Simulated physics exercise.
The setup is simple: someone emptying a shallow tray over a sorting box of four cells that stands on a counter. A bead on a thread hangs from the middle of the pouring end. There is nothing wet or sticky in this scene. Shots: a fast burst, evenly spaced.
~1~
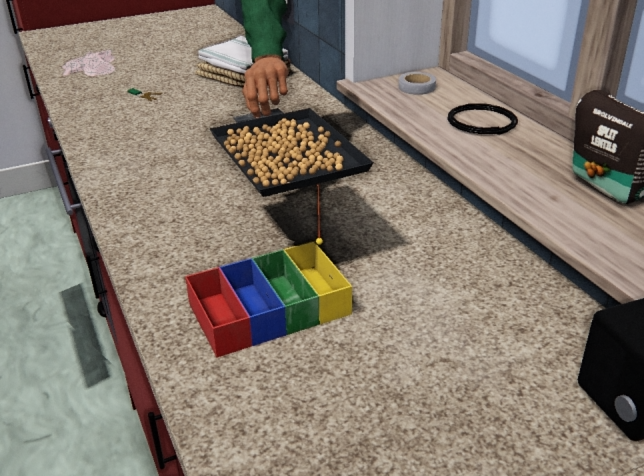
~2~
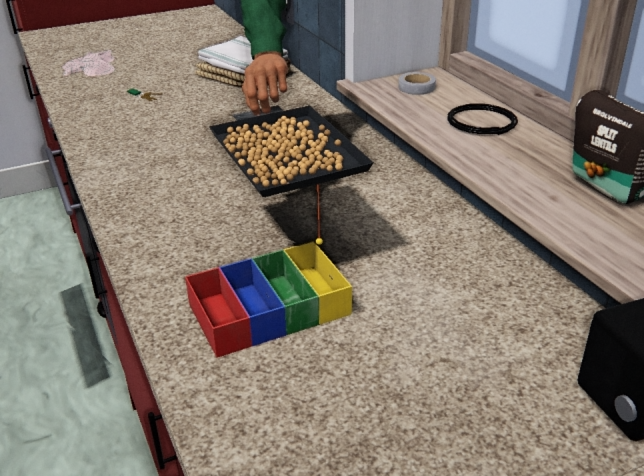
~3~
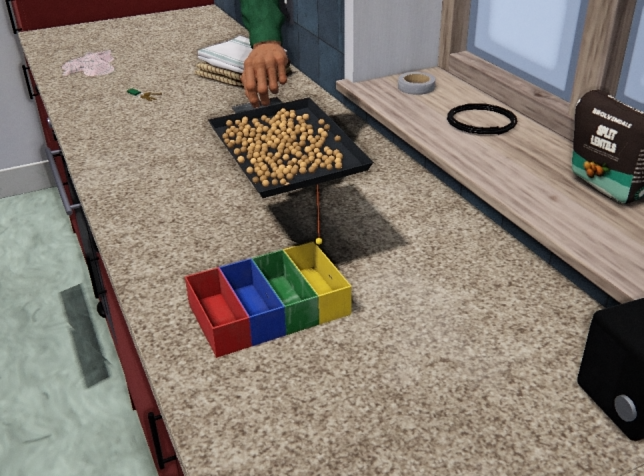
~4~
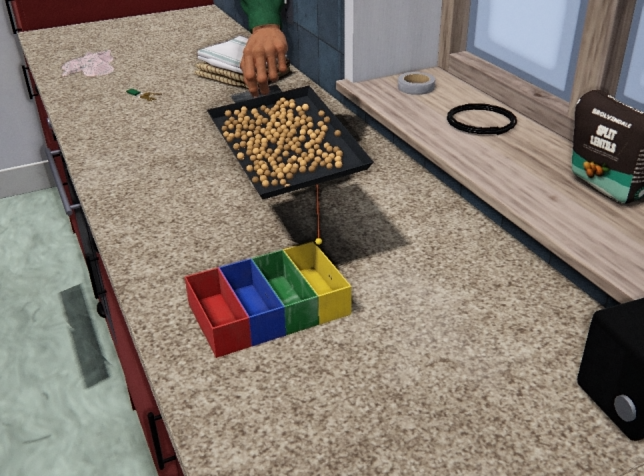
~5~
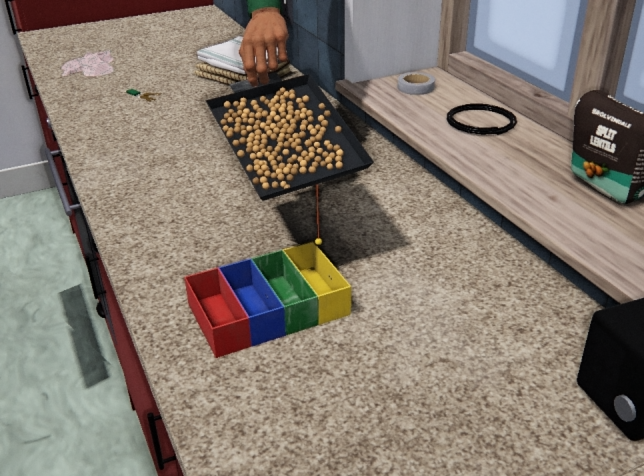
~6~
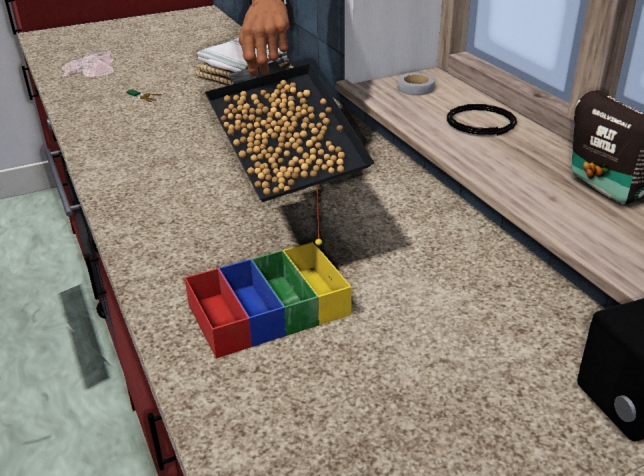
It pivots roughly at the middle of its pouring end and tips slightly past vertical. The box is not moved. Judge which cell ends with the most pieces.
The green cell ends with the most.
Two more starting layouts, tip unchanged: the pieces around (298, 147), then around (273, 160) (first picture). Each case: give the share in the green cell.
Estimate: 40 % first, 50 % second.
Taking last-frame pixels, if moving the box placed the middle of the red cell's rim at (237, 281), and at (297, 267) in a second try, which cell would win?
Blue first, the cell in red second.
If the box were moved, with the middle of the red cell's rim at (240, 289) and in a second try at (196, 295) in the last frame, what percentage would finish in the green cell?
Roughly 30% first, roughly 30% second.
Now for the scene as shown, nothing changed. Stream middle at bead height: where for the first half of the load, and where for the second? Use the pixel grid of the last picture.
First roughly (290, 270), then roughly (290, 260).
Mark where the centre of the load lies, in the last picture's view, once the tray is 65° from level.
The middle of the pieces shows up near (292, 195).
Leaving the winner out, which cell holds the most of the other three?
After the leader, it is the cell in yellow.
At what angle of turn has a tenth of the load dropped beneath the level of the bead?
It has tipped about 65 degrees.
Just after the last frame, tray tipped steeply; roughly two thirds on the tray; about a tenth in the green cell; just a few in the blue cell; just a few in the yellow cell; roughly a third falling or outside the box.
A moment on, tray tipped past a quarter turn; just a few on the tray; roughly half in the green cell; roughly a quarter in the yellow cell; about a tenth in the blue cell; just a few in the red cell; roughly a quarter falling or outside the box.
Further on, tray tipped past a quarter turn; roughly half in the green cell; roughly a quarter in the yellow cell; about a tenth in the blue cell; just a few in the red cell; roughly a quarter falling or outside the box.
When it is over, tray tipped past a quarter turn; roughly half in the green cell; roughly a quarter in the yellow cell; about a tenth in the blue cell; just a few in the red cell; roughly a quarter outside the box.
